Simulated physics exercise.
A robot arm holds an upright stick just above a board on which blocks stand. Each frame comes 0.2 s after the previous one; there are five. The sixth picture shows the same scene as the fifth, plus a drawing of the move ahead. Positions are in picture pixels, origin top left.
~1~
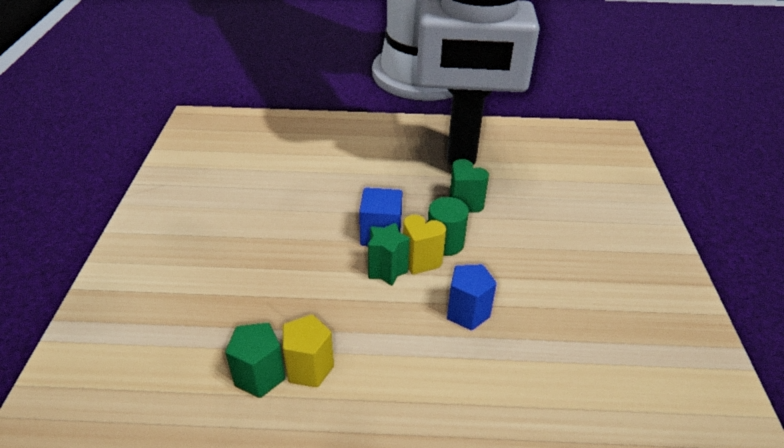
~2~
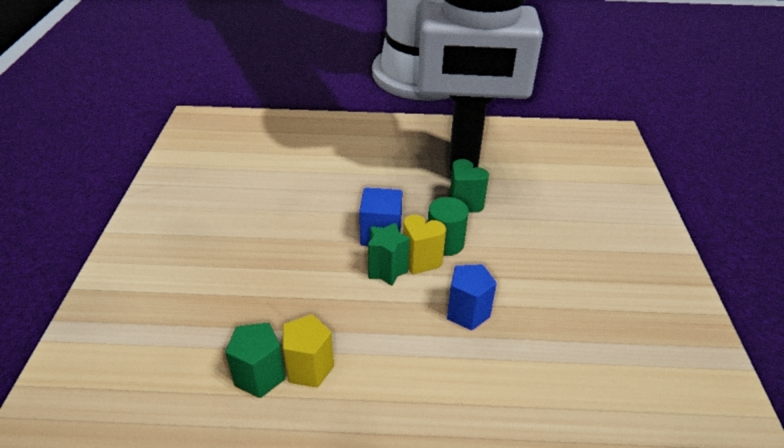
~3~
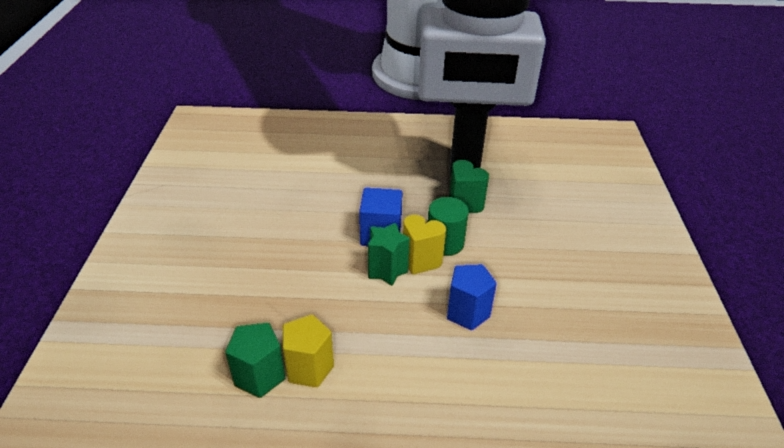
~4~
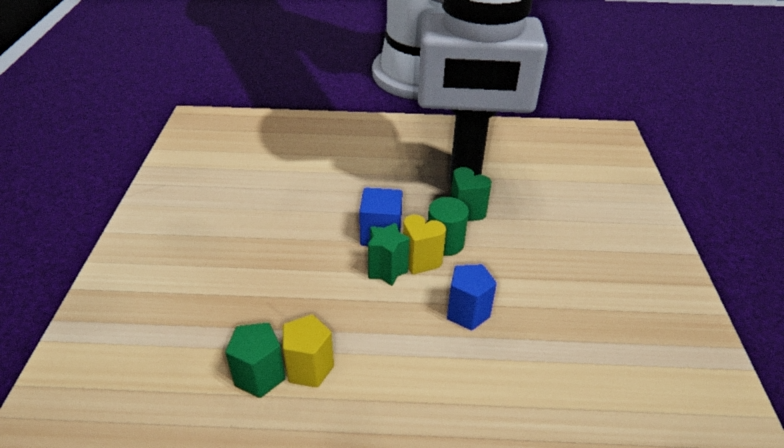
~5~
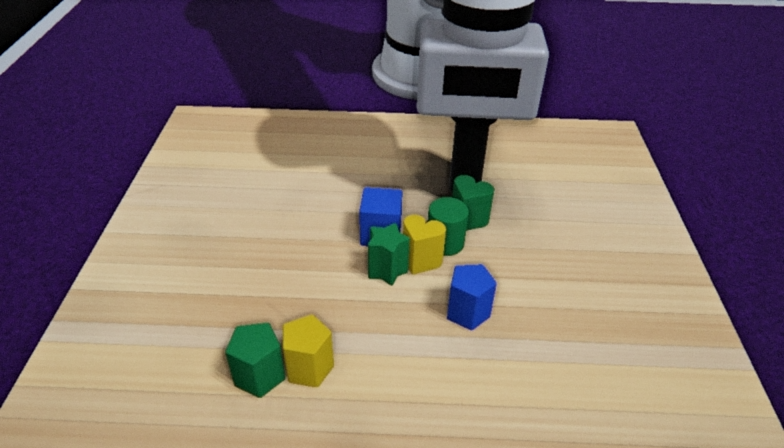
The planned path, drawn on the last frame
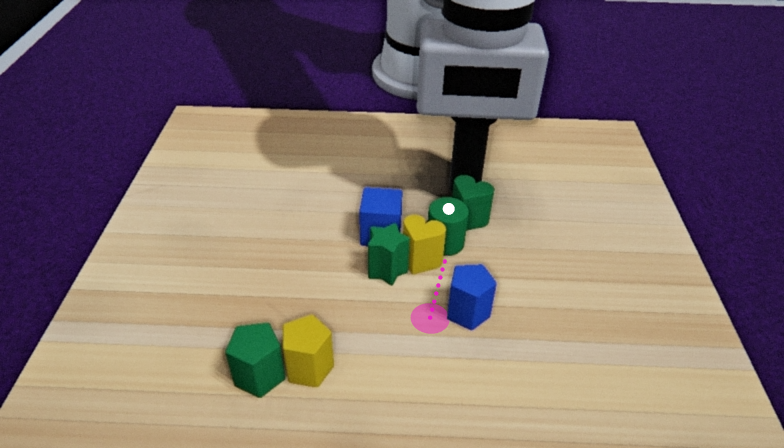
Robot arm lowering its black stick behind a green heart block, then nudging it slightly forward beside other colourful blocks.
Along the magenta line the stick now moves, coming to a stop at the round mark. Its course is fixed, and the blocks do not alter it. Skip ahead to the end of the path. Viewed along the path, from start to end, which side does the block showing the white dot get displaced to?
It shifts to the left.
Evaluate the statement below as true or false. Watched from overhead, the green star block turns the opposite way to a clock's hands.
Answer: False.
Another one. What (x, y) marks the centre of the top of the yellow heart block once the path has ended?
It is at (390, 272).
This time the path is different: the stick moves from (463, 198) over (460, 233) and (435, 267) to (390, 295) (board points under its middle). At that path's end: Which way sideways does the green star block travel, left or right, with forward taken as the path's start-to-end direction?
Gets pushed right.
Drawn move, straight from (463, 198) to (430, 318); the dot is on the green cylinder.
On the path given first. One third of the way, stick (454, 225); green star block (382, 238), turned 15° clockwise; yellow heart block (416, 233); green cylinder (456, 225); green heart block (487, 208), turned 95° anticlockwise.
Two thirds of the way, stick (443, 264); green star block (377, 237), turned 25° clockwise; yellow heart block (412, 254), turned 75° clockwise; green cylinder (454, 267); green heart block (489, 209), turned 105° anticlockwise; blue pentagonal block (481, 293), turned 30° anticlockwise.
At the end, stick (431, 310); green star block (377, 237), turned 25° clockwise; yellow heart block (390, 272), turned 140° clockwise; green cylinder (458, 313); green heart block (489, 209), turned 105° anticlockwise; blue pentagonal block (504, 320), turned 80° anticlockwise.
